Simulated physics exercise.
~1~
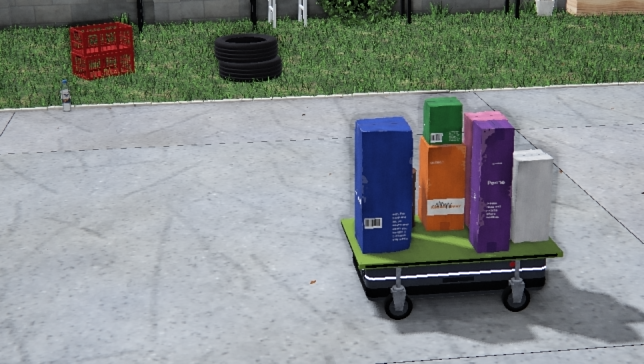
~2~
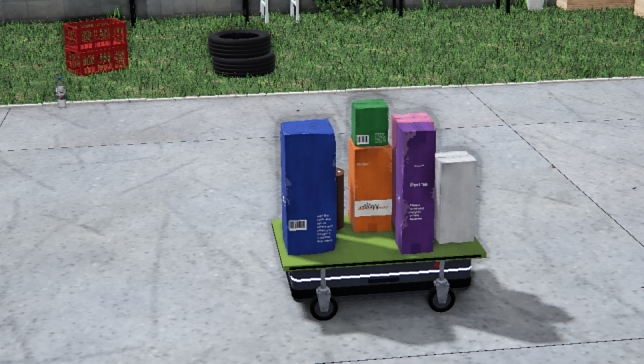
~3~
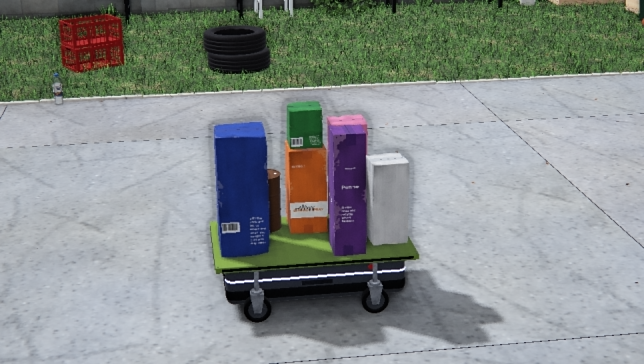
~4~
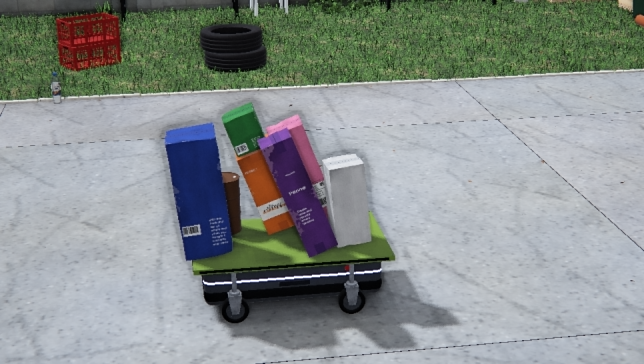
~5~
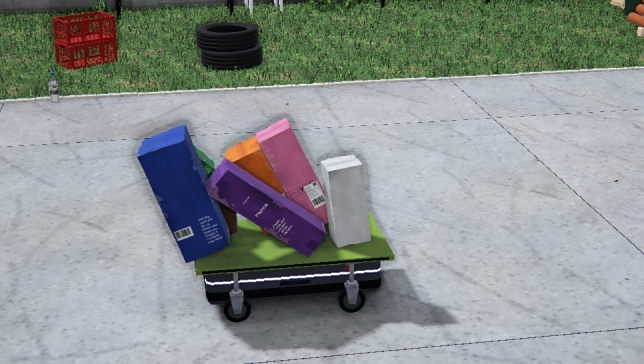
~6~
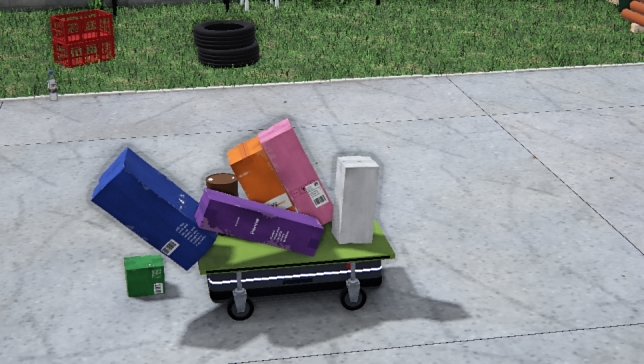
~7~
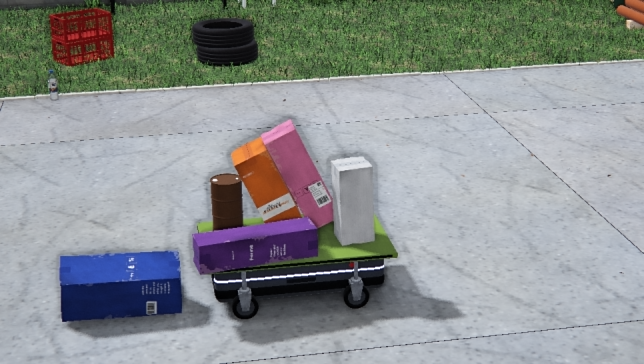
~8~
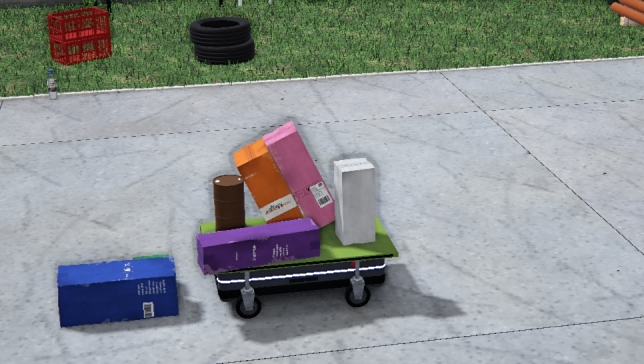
Flatbed cart of colourful boxes rolling left and stopping, its load toppling, with blue and green boxes falling onto the pavement.
